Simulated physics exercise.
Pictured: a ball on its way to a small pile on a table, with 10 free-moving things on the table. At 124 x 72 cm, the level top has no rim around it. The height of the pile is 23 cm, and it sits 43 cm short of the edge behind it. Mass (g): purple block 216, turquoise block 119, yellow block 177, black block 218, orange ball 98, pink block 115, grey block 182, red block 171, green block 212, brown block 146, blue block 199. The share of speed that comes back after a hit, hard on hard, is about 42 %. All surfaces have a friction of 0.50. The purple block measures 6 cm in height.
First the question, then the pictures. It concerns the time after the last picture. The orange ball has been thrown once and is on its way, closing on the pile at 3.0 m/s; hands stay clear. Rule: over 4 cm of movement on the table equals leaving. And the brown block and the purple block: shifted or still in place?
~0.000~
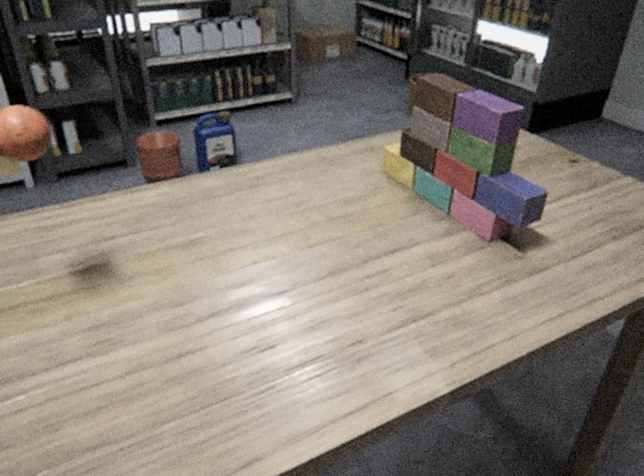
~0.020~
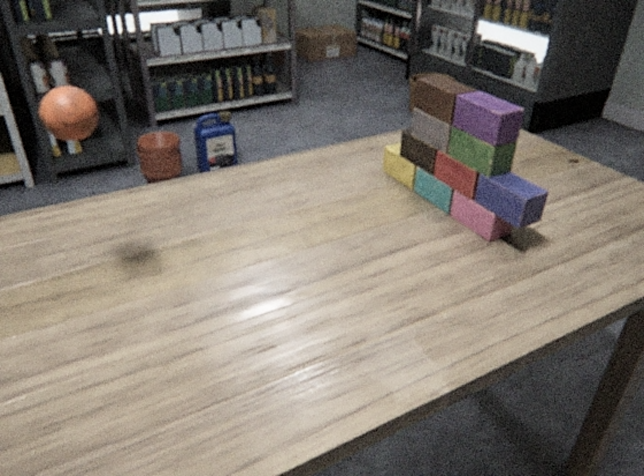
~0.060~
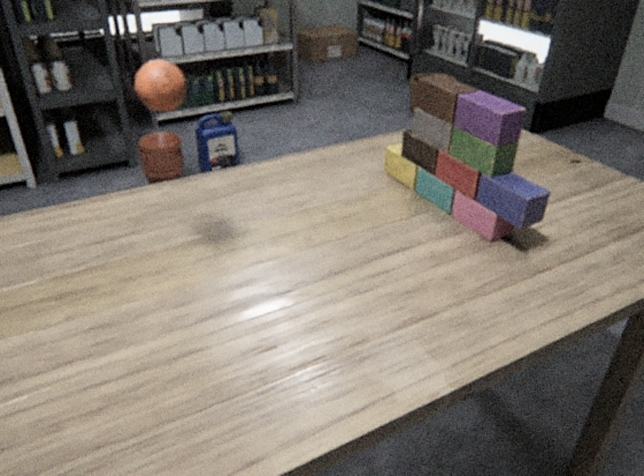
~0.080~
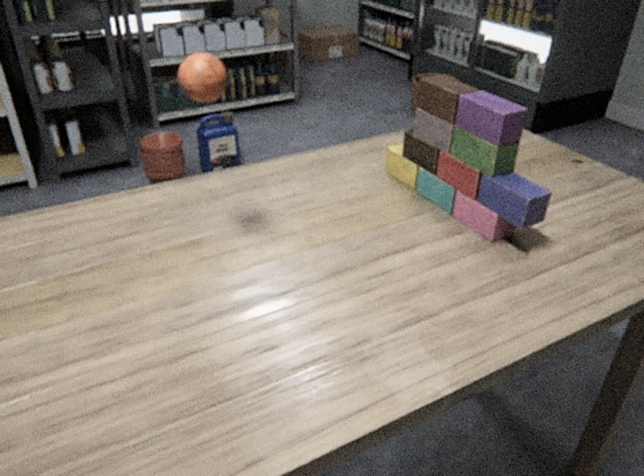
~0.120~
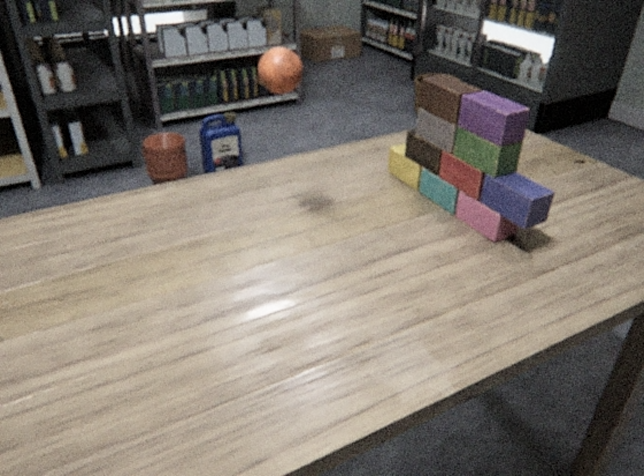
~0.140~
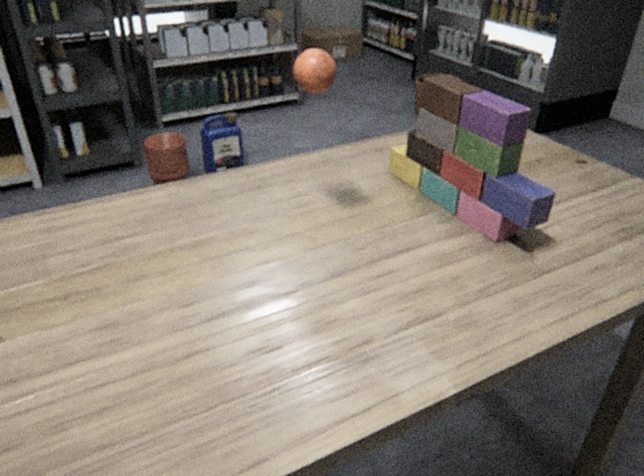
My prediction: The brown block is found somewhere else. The purple block is found near its start.
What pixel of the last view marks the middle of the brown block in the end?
It finishes at roughly (538, 140).
After 0.34 s, orange ball near (422, 88); brown block 18° off upright near (503, 109).
After 0.54 s, orange ball near (441, 132); brown block 12° off upright near (536, 140).
In the end (1.0 s), not toppled but over 4 cm from the start, brown block; the other 9 under 4 cm from the start. At the end, from the last picture's camera, brown block near (538, 140), purple block near (495, 118).
